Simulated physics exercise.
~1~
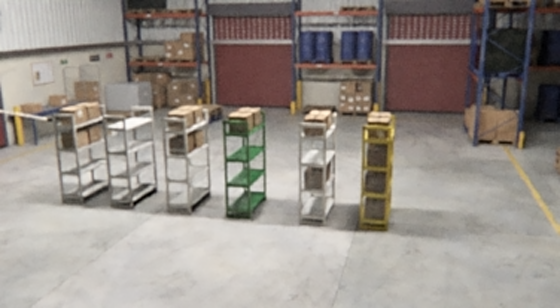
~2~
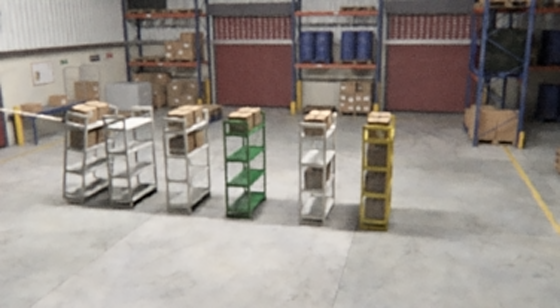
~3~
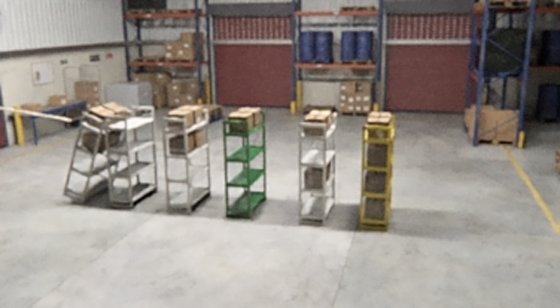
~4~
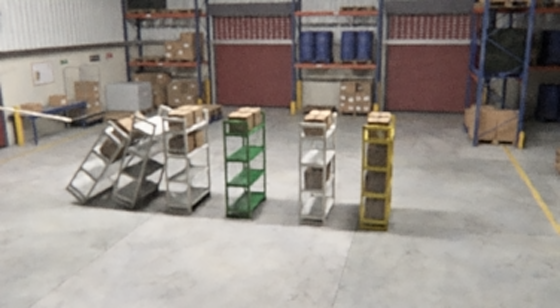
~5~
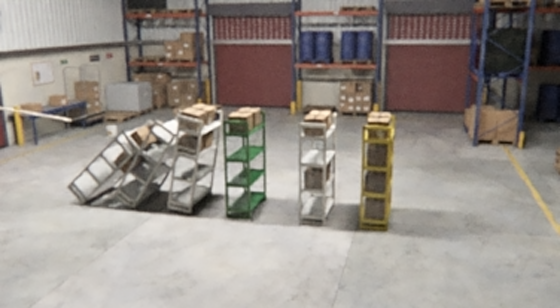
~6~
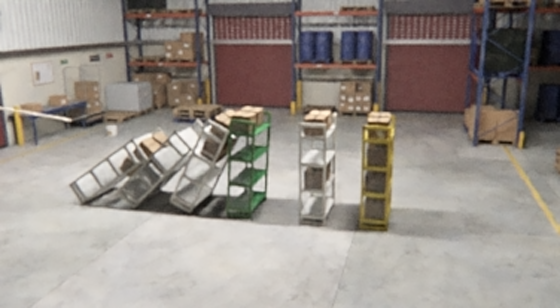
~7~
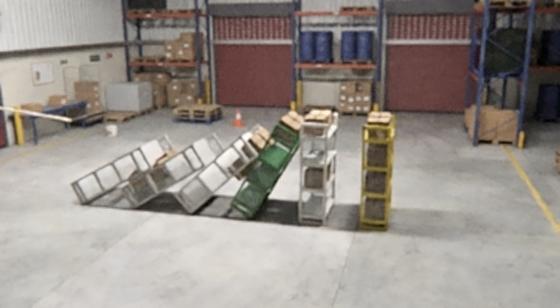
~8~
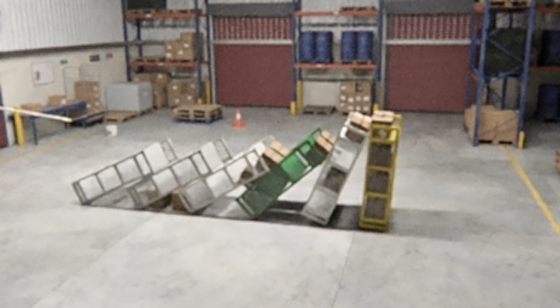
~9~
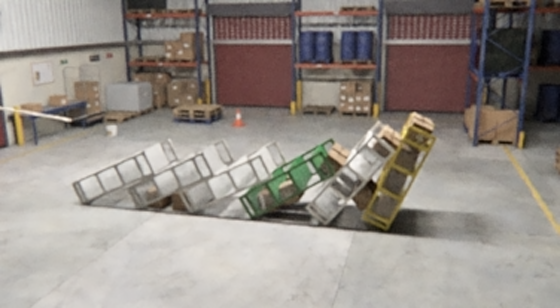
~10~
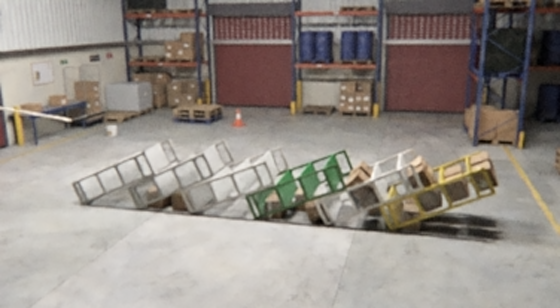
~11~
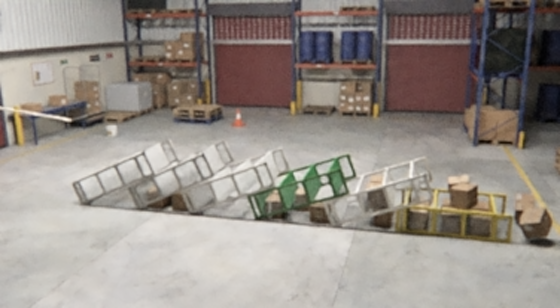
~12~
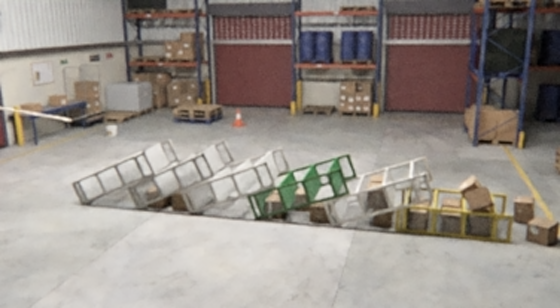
At first, six open shelf racks holding brown cartons stand in a row on a warehouse floor, a green one fourth from the left and a yellow one at the right end. A pole at the left moves rightward, and the leftmost rack tips to the right into its neighbour. The pale racks lean over one after another, cartons sliding off their shelves, until the green rack is knocked over too. It topples against the next pale rack, which pushes the yellow one over. Finally the yellow rack lies flat among spilt cartons, the others slumped in a slanting line, none left standing.
